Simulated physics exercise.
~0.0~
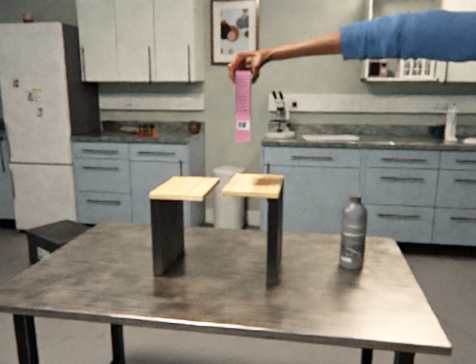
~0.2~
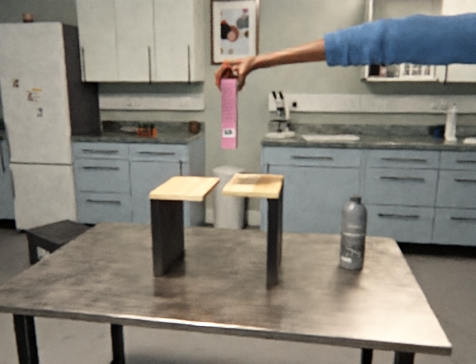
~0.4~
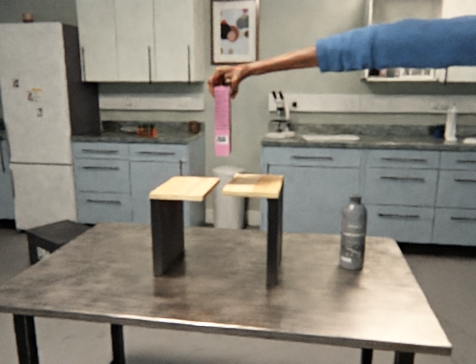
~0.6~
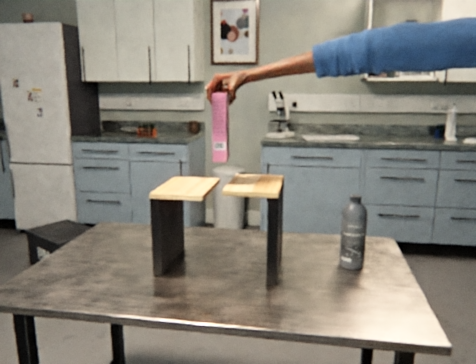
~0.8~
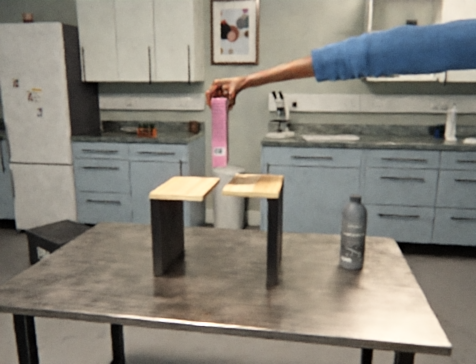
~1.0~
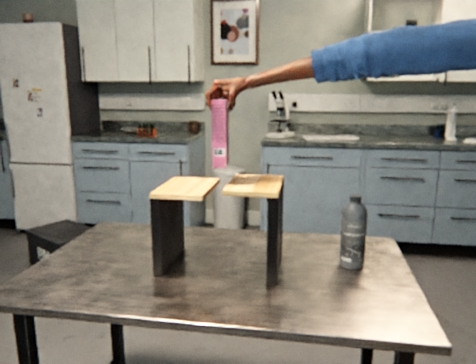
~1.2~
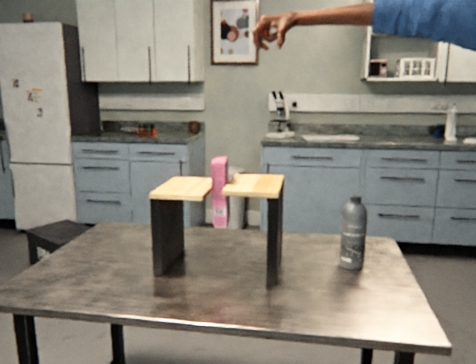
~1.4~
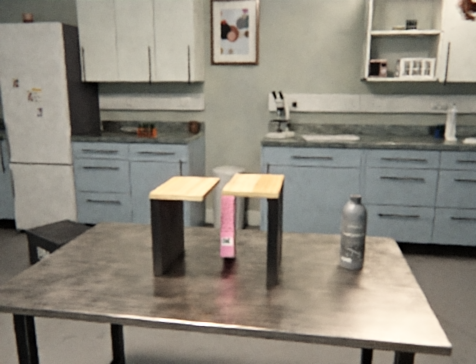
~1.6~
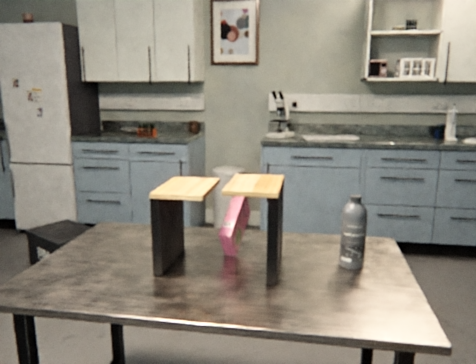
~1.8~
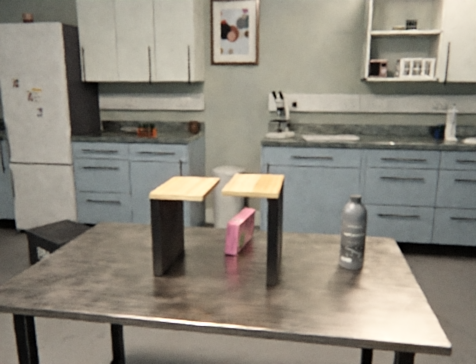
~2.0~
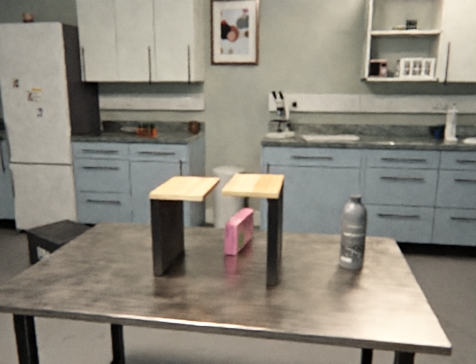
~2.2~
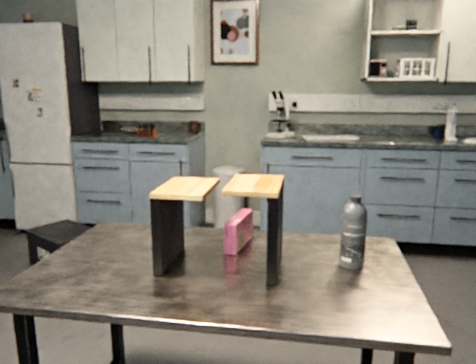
A hand lowering a pink packet over two wood-topped supports and releasing it, the packet dropping between them and toppling onto the table.
